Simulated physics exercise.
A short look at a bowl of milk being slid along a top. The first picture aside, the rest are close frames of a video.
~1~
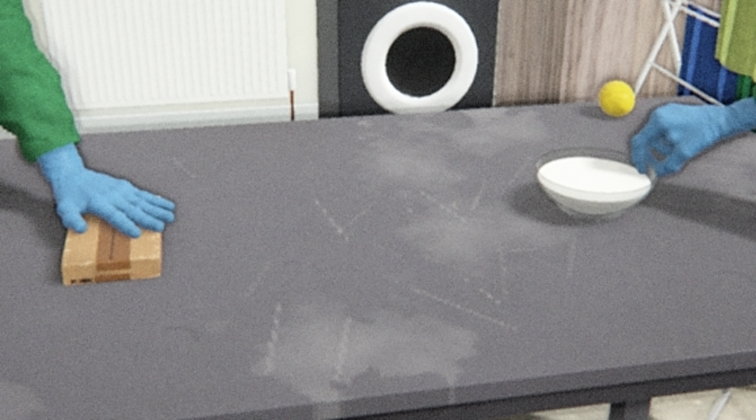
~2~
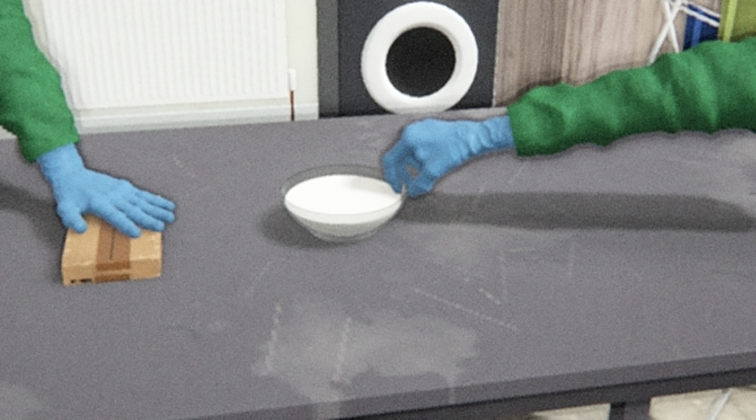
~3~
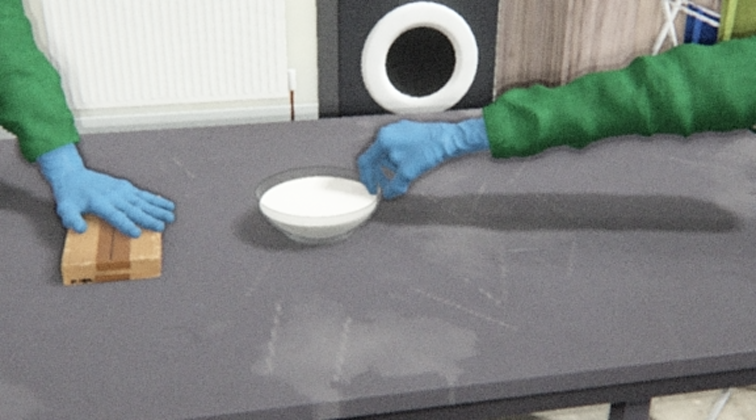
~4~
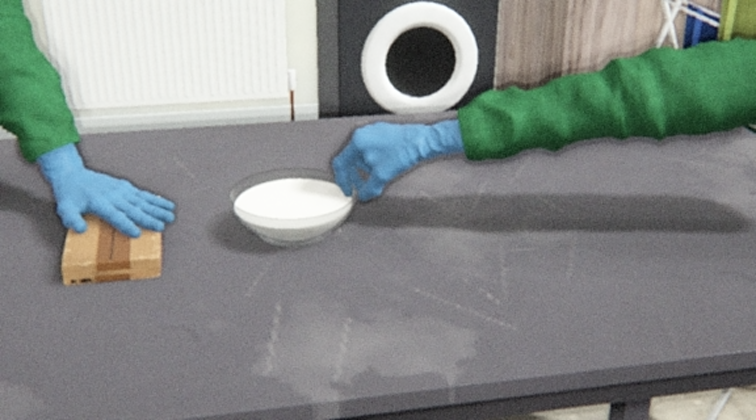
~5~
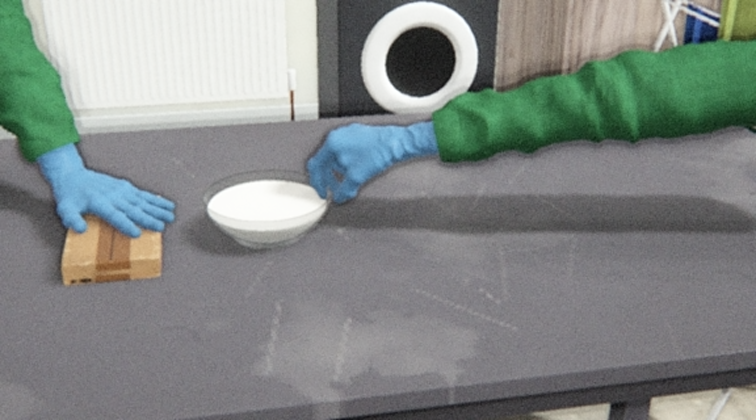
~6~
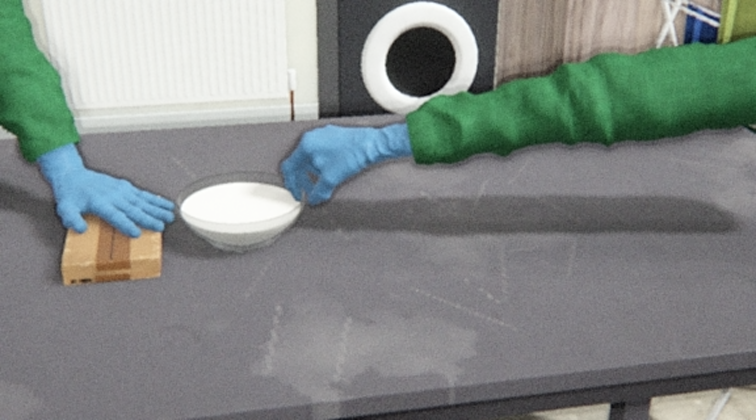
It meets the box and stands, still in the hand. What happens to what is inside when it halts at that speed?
It ends up with a mess.
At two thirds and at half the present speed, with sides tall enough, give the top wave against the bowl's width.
The wave tops out at around 15 per cent of the width, and then at around 10 per cent.
Shortly, the bowl meets the box.
Then, the milk surges up the wall; it has lost some.
At the finish, the bowl stands at the box; it has lost some.
